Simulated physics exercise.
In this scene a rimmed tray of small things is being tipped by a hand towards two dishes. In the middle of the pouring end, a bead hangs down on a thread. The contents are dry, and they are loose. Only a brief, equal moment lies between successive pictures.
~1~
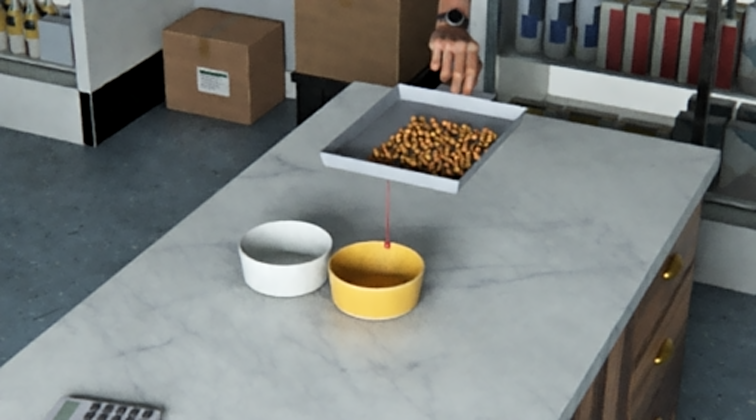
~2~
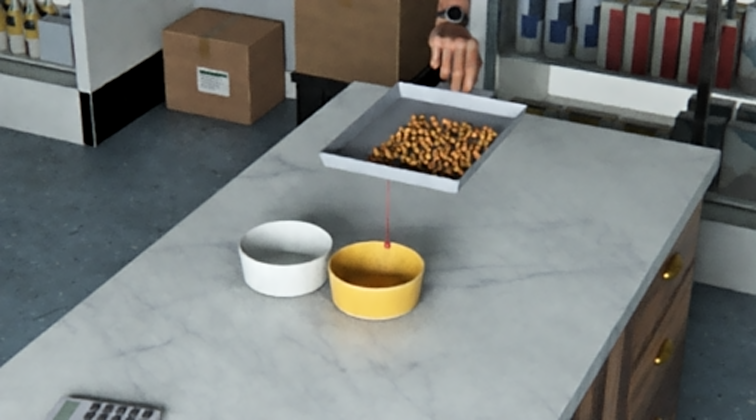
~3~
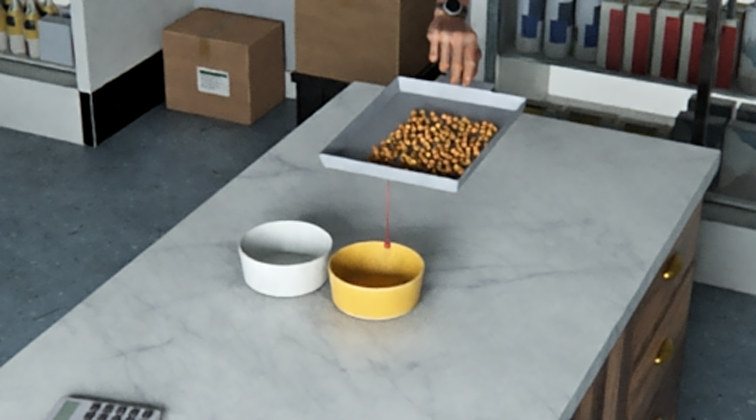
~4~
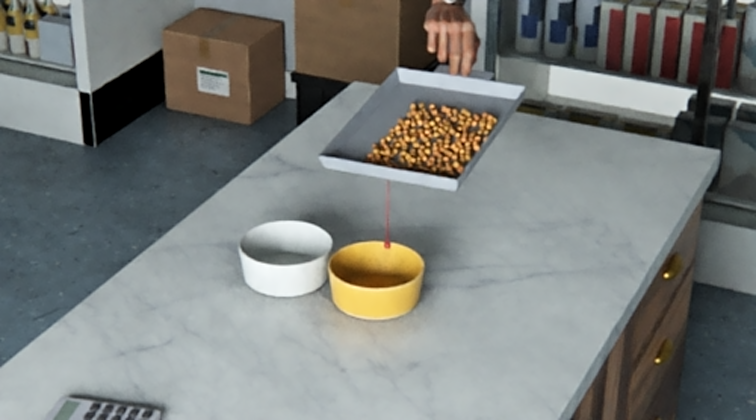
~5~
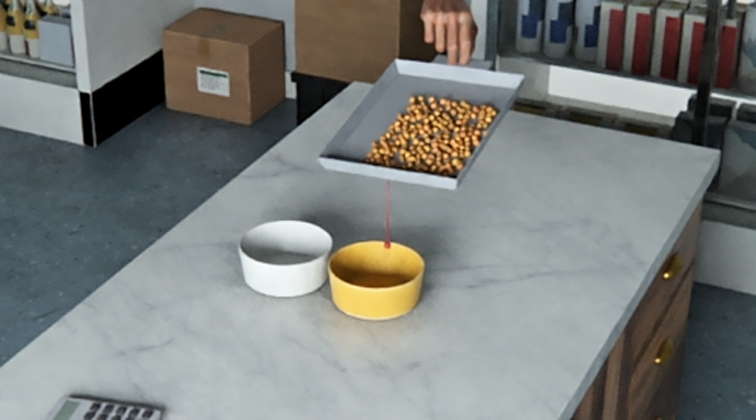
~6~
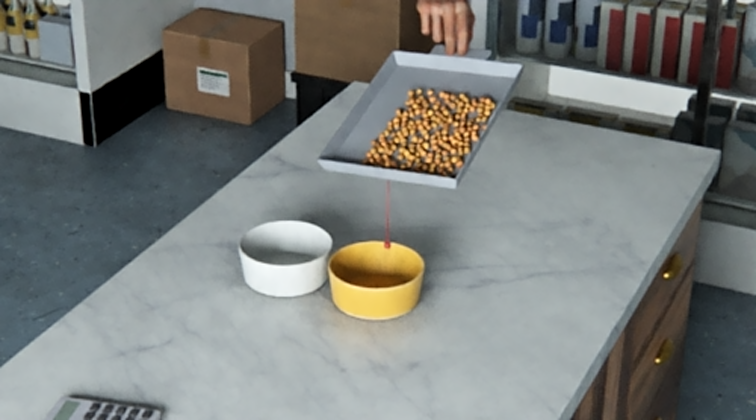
A hand slowly raises the far end of a tray of chickpeas above two bowls.
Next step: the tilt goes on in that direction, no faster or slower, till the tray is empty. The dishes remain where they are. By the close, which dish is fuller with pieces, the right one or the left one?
More lands right.
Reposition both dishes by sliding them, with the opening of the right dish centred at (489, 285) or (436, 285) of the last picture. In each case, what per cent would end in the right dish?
Close to 0 in a hundred, then close to 10 in a hundred.
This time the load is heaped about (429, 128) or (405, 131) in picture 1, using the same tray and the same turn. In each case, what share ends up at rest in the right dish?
In order, about 40 and 30 in a hundred.
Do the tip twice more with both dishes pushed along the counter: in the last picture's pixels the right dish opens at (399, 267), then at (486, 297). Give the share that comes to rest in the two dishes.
80 %, 40 %.
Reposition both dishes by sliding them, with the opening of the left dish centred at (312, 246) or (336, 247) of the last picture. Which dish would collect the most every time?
At the first spot the left-side one comes out ahead, at the second spot the left-side one.
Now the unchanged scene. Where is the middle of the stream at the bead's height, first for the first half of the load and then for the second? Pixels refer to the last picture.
Around (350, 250) and then (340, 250).
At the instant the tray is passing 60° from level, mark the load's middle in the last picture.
The load is centred about (388, 150).
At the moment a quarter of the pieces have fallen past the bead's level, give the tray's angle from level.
Somewhere near 110°.
Shortly afterwards, tray tipped steeply; all but a few on the tray; only a few in the air.
Next, tray tipped right over; all but a few on the tray; only a few in the right dish; only a few in the left dish; only a few in the air.
Some moments later, tray tipped past a quarter turn; near two thirds in the right dish; near a quarter in the left dish; a little outside both; only a few in the air.
In the end, tray tipped past a quarter turn; near two thirds in the right dish; near a quarter in the left dish; a little outside both; only a few in the air.
